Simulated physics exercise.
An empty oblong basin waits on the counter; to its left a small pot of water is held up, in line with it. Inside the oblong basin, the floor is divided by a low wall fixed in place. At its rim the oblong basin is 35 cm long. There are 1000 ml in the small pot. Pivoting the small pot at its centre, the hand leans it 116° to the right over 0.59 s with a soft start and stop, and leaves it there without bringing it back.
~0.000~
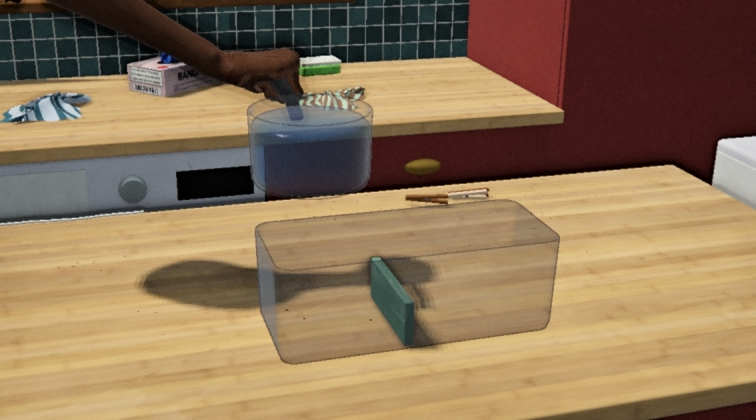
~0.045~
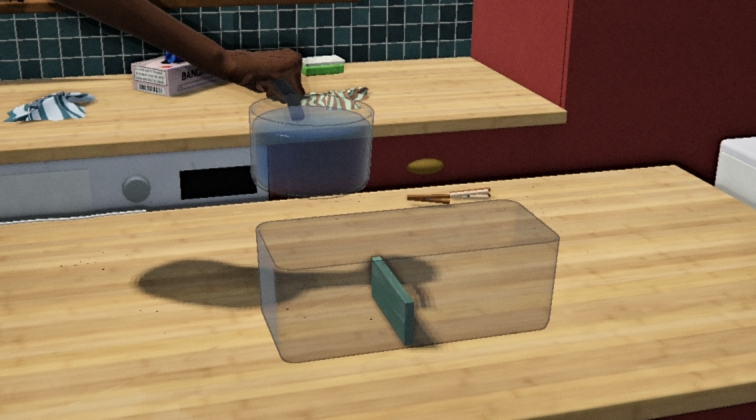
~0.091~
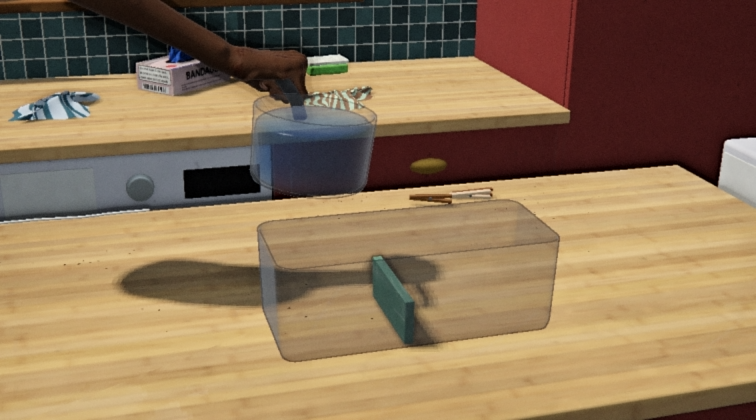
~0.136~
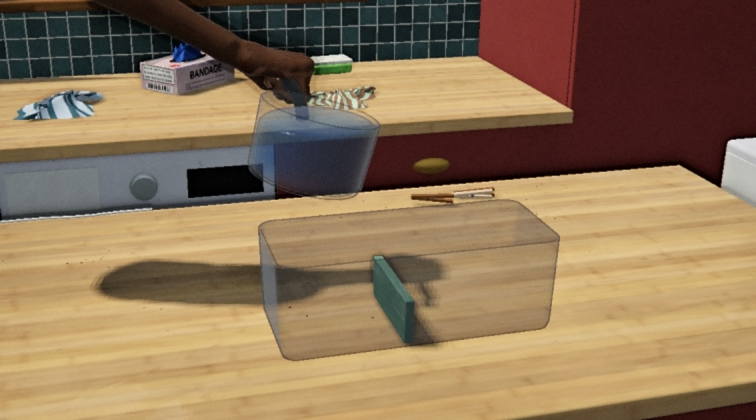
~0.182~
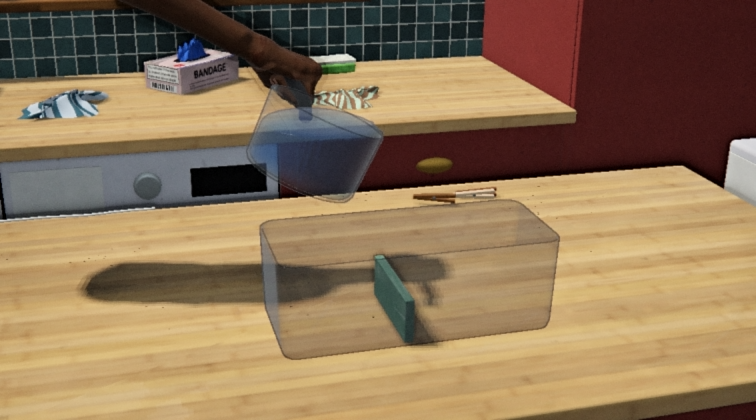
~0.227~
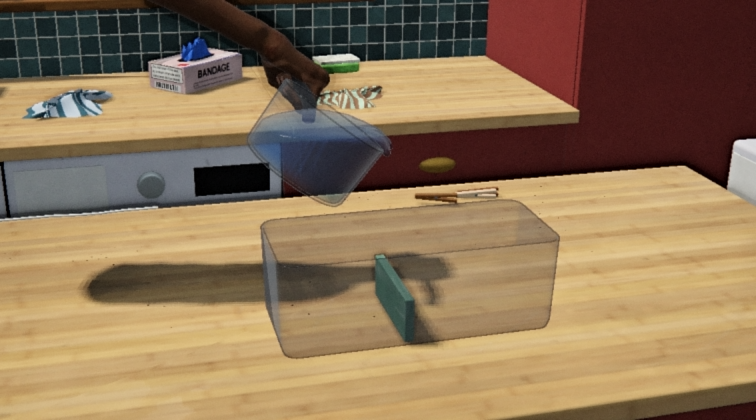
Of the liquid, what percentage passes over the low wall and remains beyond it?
The far part has about 62 per cent.
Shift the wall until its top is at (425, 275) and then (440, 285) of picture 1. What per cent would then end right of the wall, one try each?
20 per cent first, 20 per cent second.
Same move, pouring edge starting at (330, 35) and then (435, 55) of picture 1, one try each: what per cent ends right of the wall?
About 45 %, then about 90 %.
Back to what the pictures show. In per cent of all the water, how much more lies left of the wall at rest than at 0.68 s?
About 6 percent.
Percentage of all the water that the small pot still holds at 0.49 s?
At that time about 24 in a hundred parts are still held.
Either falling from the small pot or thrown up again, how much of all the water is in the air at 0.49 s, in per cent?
32 %.
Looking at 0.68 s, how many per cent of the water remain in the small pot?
What remains is about 3 percent of it all.
After 0.49 s the tilt is 107° and 25 per cent is still to pour, 3 is left of the wall and 41 right of it.
After 0.68 s the tilt is 116° and 3 per cent is still to pour, 31 is left of the wall and 62 right of it.
After 0.87 s the tilt is 116° and 0 per cent is still to pour, 37 is left of the wall and 61 right of it.
After 1.09 s the tilt is 116° and 0 per cent is still to pour, 37 is left of the wall and 62 right of it.
In the end 37 per cent lies left of the wall, 62 right of it and 1 outside.
